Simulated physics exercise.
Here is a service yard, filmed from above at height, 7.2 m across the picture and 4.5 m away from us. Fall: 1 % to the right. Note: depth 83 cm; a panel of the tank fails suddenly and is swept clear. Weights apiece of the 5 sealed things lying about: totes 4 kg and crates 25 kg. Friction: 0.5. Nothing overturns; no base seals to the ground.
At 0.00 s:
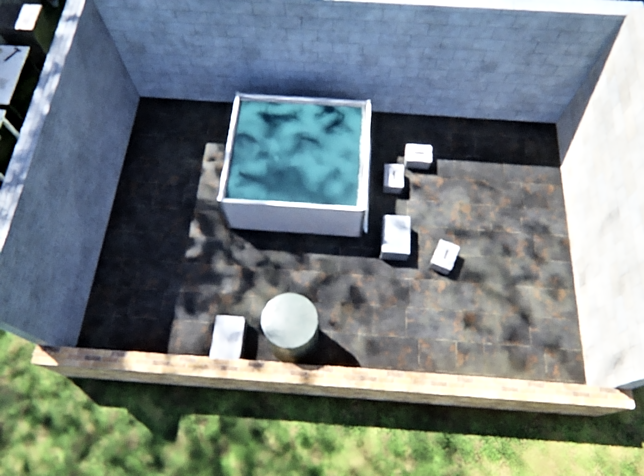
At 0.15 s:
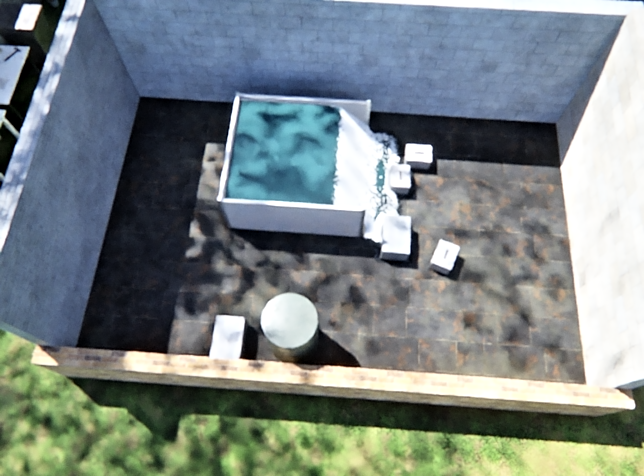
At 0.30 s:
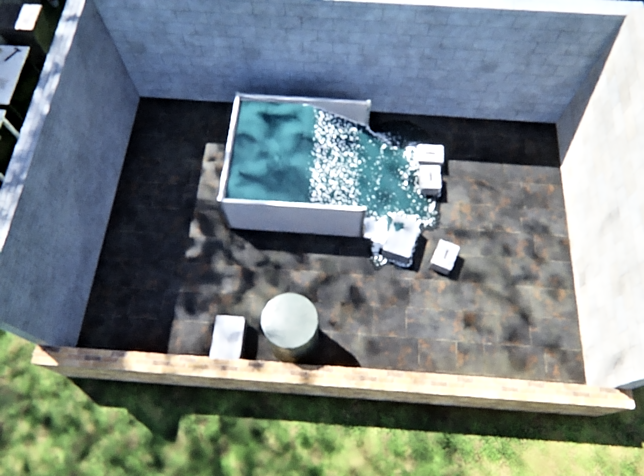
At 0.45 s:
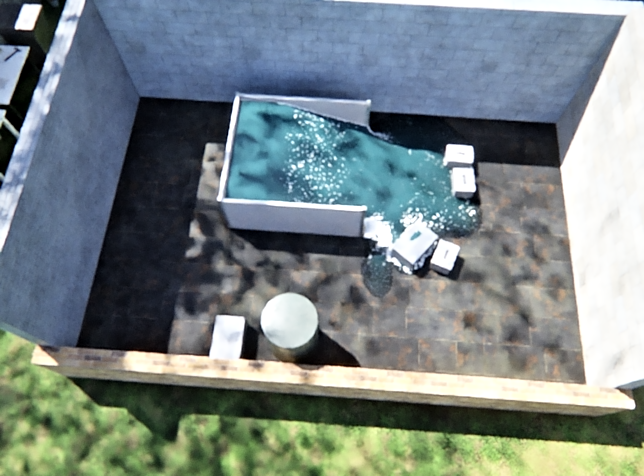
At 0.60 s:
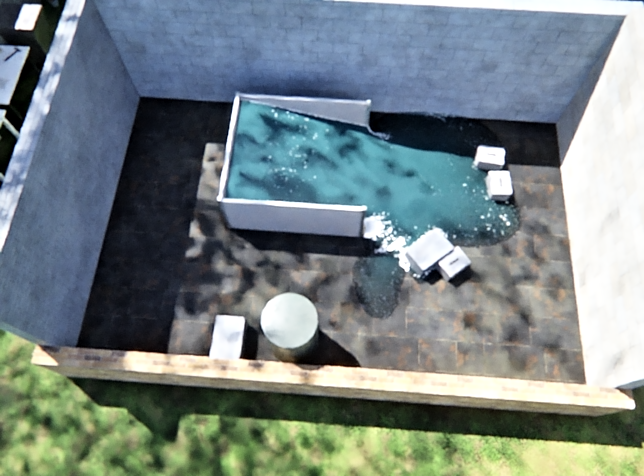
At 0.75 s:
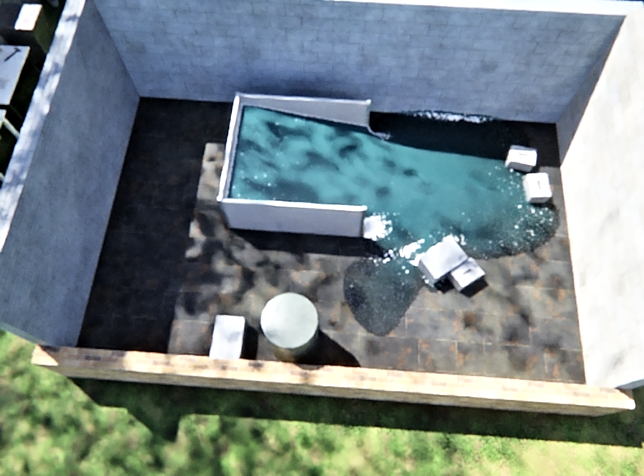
A tank's right side gives way and water spreads rightward, pushing several pale boxes along.
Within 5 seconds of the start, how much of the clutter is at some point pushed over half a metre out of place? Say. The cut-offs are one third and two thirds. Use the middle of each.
The share is at least two thirds.
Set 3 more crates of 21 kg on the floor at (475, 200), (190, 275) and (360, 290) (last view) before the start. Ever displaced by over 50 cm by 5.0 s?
Answers in order are crosses the line, does not cross and crosses the line.
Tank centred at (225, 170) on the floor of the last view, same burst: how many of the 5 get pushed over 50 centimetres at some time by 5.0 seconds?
So the tally would be 4.
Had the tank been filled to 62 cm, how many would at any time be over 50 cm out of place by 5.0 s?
So the tally would be 4.
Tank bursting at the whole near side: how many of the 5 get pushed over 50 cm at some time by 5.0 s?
That would give 2.
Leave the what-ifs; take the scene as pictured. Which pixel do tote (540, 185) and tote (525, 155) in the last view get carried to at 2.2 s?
Approx. (573, 180); approx. (557, 145).
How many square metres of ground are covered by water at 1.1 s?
Roughly 15 m2.
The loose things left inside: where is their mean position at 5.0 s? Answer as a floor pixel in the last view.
I'd put it close to (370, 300) in the last view.
After 1.1 s 4 of 5 are over 50 cm from their spots; 2 afloat.
After 2.2 s 4 of 5 are over 50 cm from their spots; 4 afloat.
After 3.5 s 4 of 5 are over 50 cm from their spots; 4 afloat.
After 5.0 s 4 of 5 are over 50 cm from their spots, and 4 have been at some point; 3 afloat.
